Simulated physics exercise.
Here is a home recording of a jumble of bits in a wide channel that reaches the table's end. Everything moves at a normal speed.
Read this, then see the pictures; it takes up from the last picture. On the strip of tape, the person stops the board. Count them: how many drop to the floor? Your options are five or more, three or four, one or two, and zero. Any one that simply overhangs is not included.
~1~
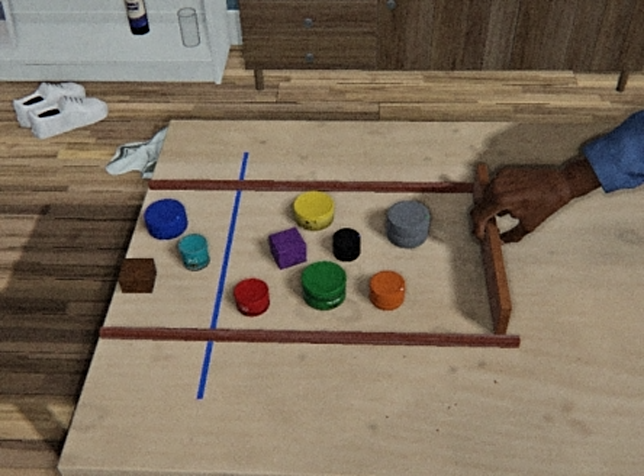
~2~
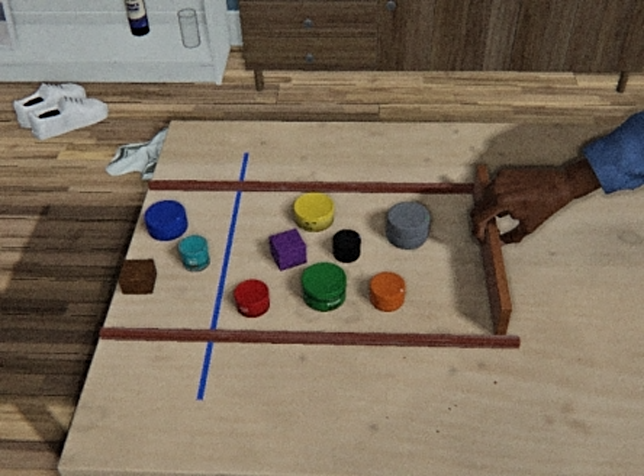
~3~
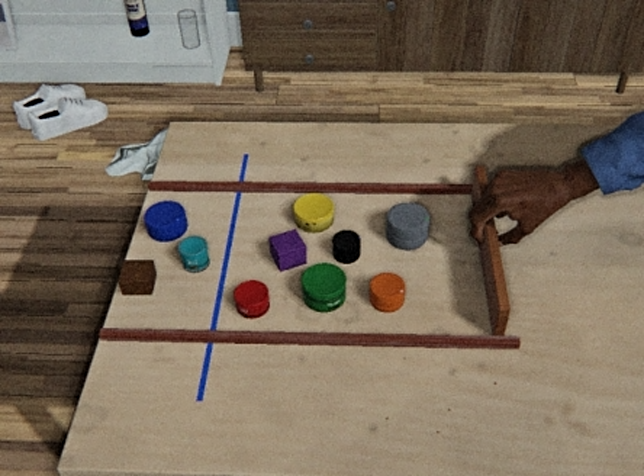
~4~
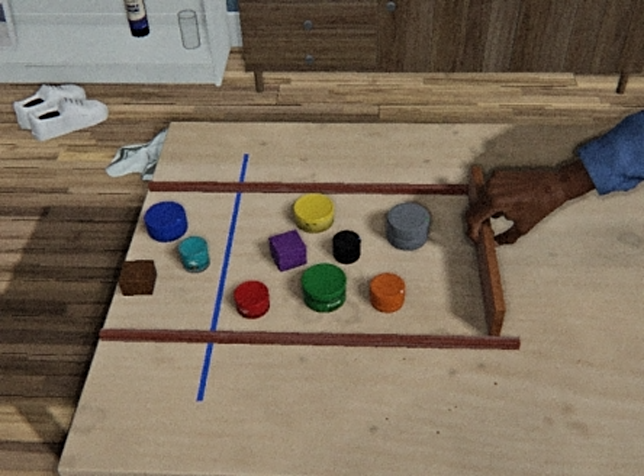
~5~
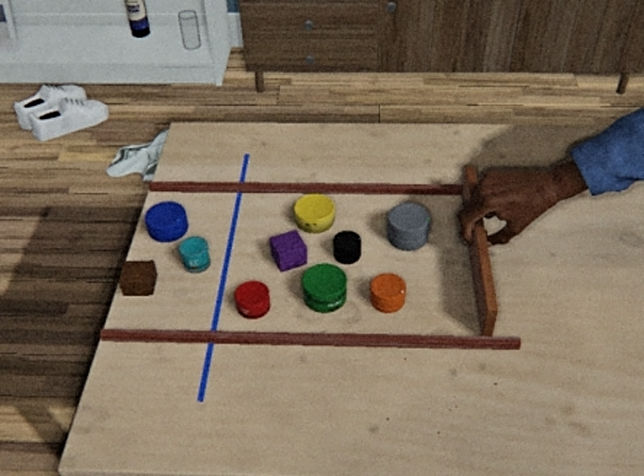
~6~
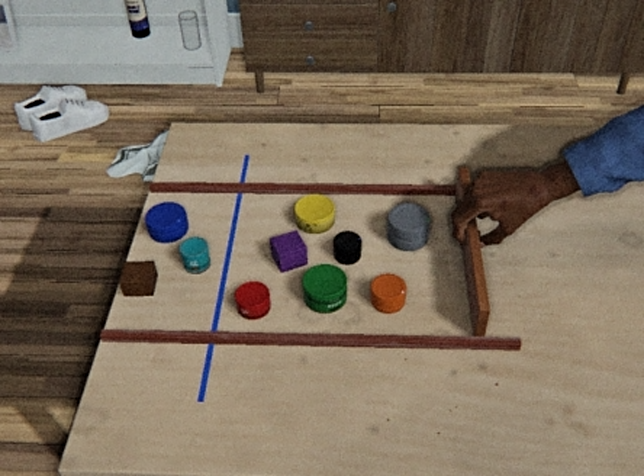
My pick is zero.
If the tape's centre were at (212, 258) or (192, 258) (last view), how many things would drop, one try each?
Try by try, 0 and 2.
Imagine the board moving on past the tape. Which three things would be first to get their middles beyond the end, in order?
Order, earliest first: Brown block, turquoise pot, blue lid.
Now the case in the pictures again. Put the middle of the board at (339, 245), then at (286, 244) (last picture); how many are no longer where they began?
Tally at point one: 6; at point two: 7.
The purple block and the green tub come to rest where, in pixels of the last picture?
Result: One at about (185, 249), the other at about (170, 274).
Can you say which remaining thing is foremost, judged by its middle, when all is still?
Brown block.
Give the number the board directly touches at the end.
In contact: 4.
A little later, none off yet; brown block at rest near (139, 279); blue lid at rest near (167, 222); turquoise pot at rest near (195, 256).
When it is over, the number that fall off is zero.
